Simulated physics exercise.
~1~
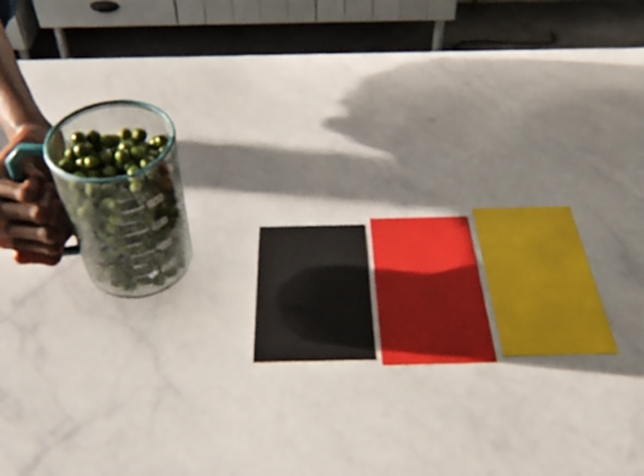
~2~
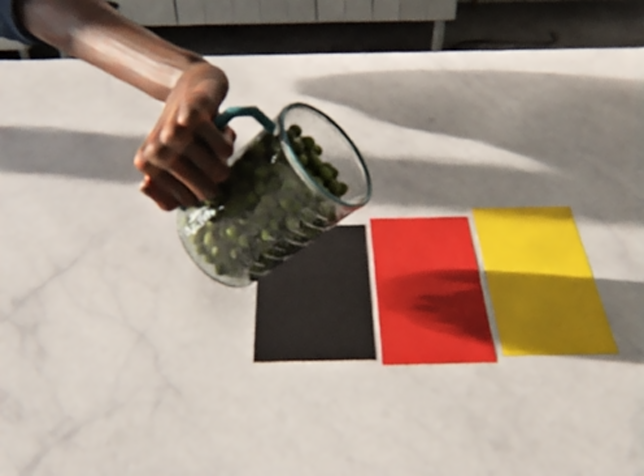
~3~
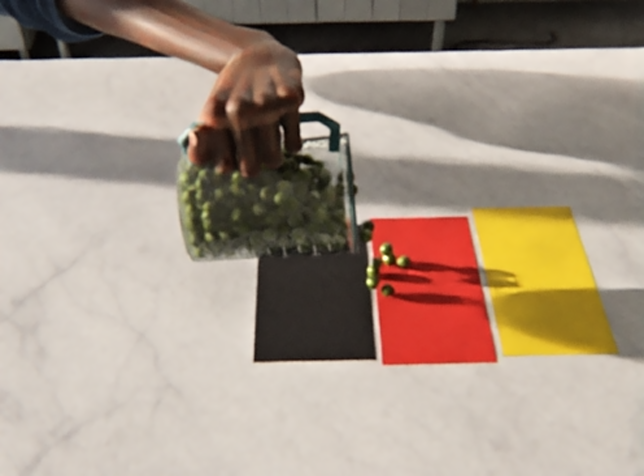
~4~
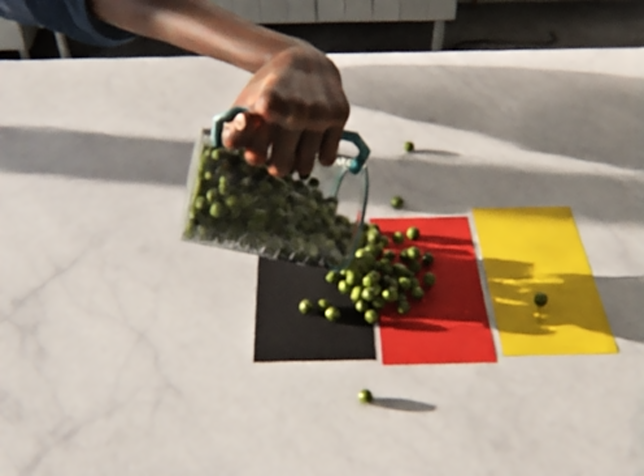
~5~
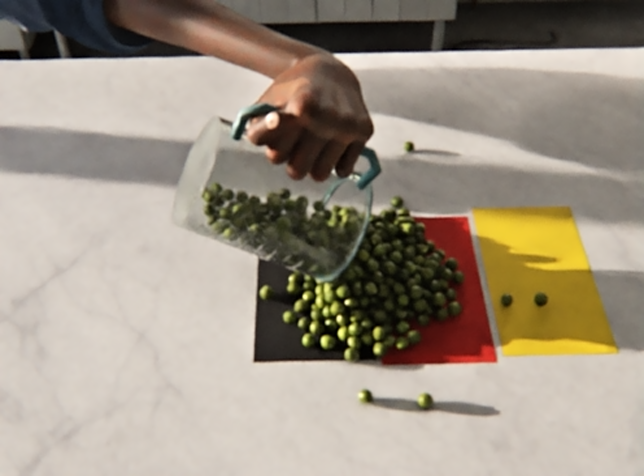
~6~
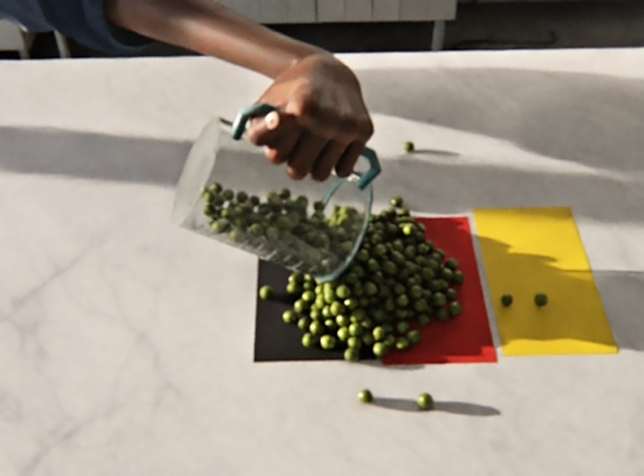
Small green olives pouring from a tilted glass jug held by hand, heaping across black and red mats, some left inside.
